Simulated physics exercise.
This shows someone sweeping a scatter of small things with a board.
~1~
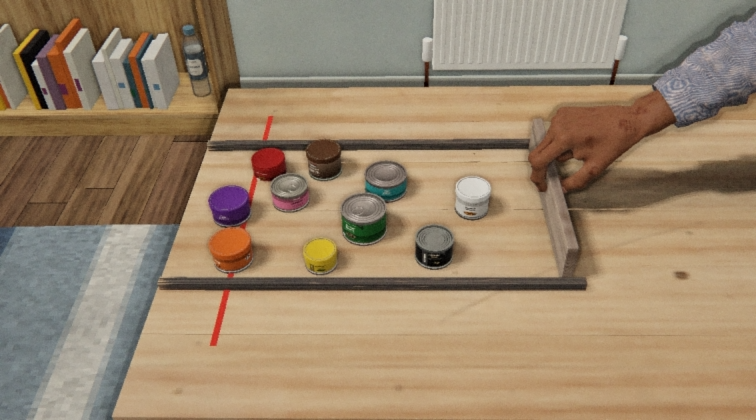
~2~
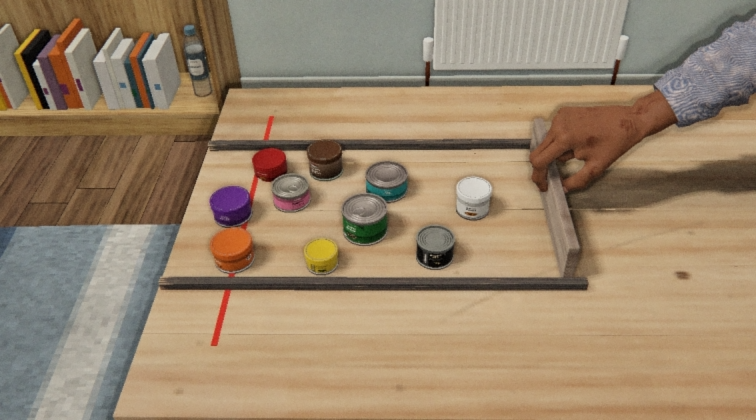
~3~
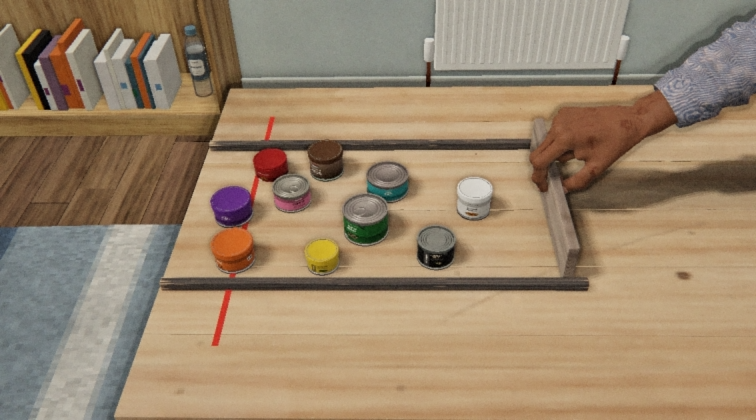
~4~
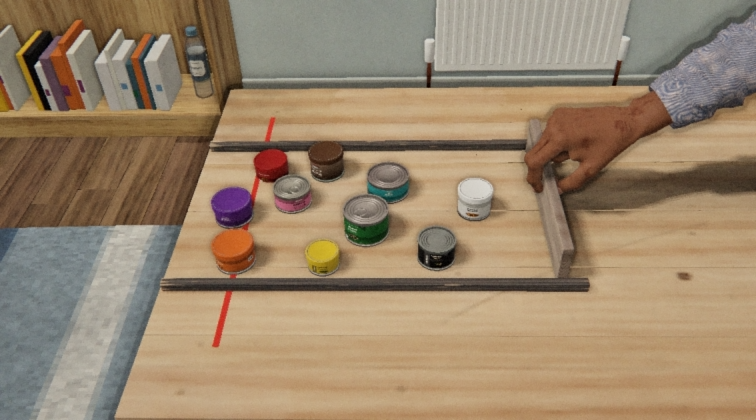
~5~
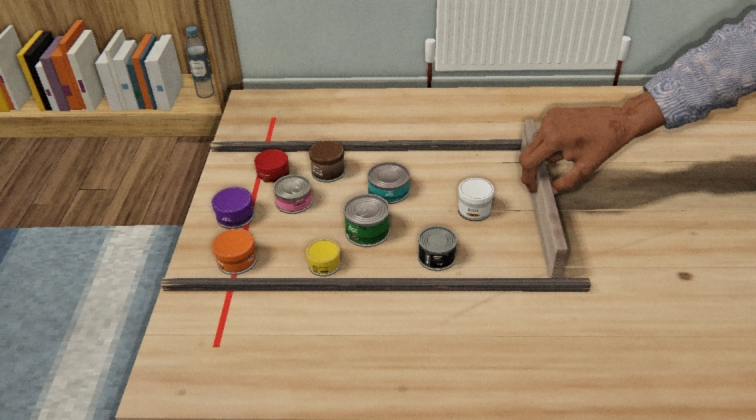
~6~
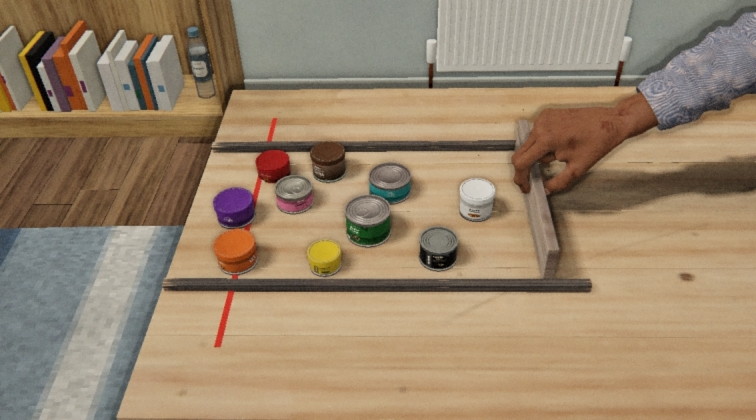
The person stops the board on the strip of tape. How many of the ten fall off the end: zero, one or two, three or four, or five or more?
The number that fall off is one or two.
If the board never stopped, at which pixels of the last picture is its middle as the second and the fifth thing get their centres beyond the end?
Its middle is around (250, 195) and later (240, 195).
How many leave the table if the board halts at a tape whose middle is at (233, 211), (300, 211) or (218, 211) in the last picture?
In that order 5, 0 and 5.
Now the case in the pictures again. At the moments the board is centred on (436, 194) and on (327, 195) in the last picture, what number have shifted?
First 2, then 8.
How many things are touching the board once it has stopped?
That makes 5.
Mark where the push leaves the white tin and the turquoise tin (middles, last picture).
The white tin at (234, 200), the turquoise tin at (237, 178).
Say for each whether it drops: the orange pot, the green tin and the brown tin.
The orange pot tumbles off, the green tin remains up, the brown tin stays on.
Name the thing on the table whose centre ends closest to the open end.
It is the purple tin.
A little later, none off yet; purple tin at rest near (235, 208); orange pot at rest near (236, 252); red tub at rest near (273, 166).
When it is over, the number that fall off is one or two; down, orange pot.
